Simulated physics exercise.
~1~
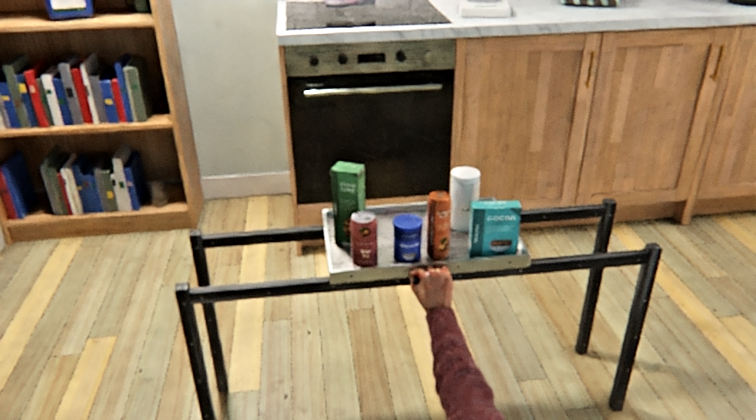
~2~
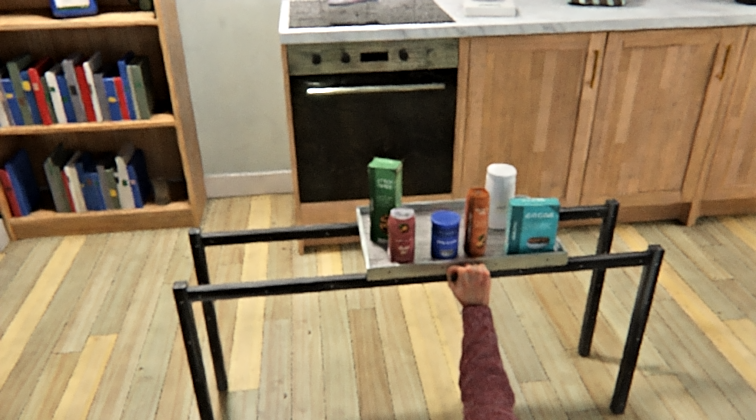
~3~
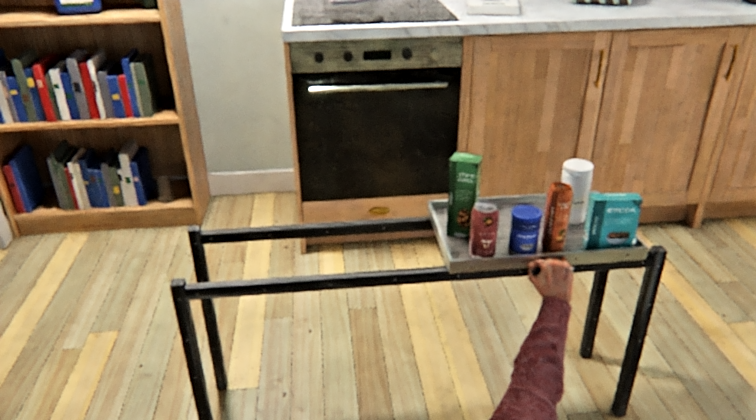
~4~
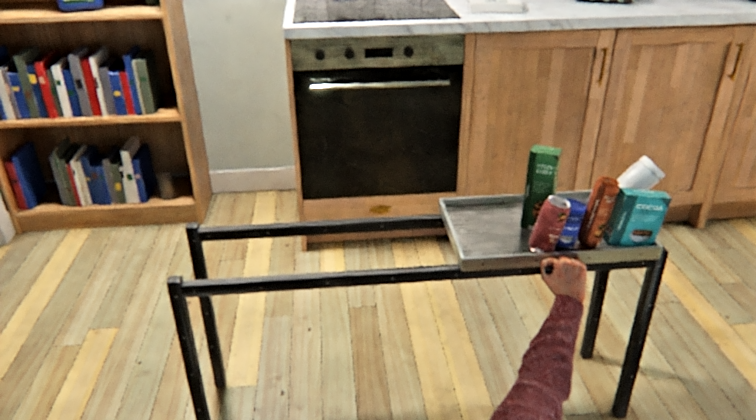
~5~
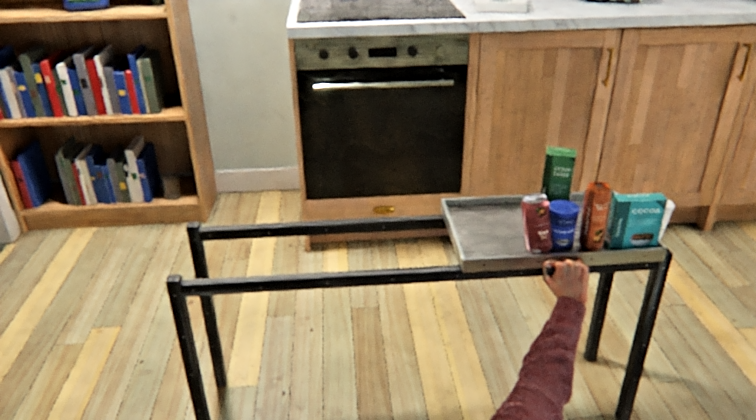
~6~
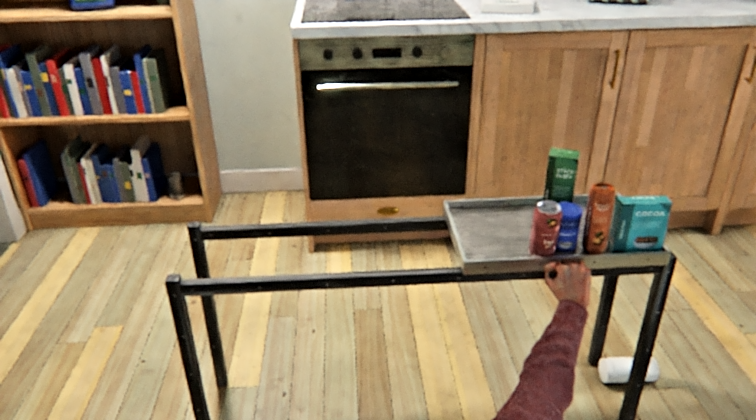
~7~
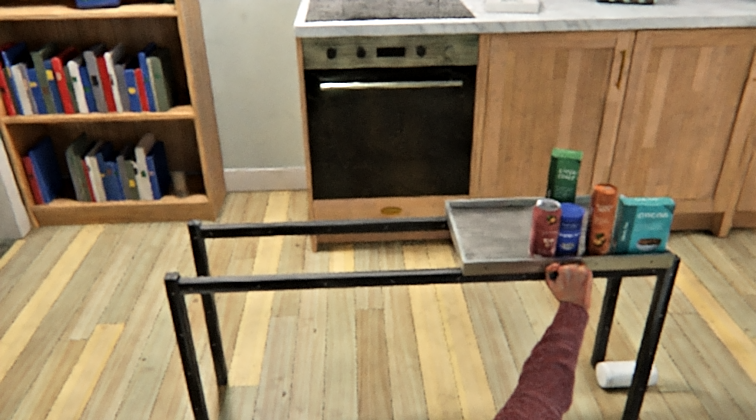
A hand in a maroon sleeve pulls a gray metal tray to the right along a black frame, seen from slightly above in a room with a wooden floor, an oven, cabinets and a bookshelf. On the tray stand a green carton, red can, blue tin, orange can, white jar and turquoise packet. The tray reaches the right end and stops, and several items lean as they bunch rightward. The white jar tips over the edge and drops to the floor. The others settle upright on the tray, while the jar lies on its side below.
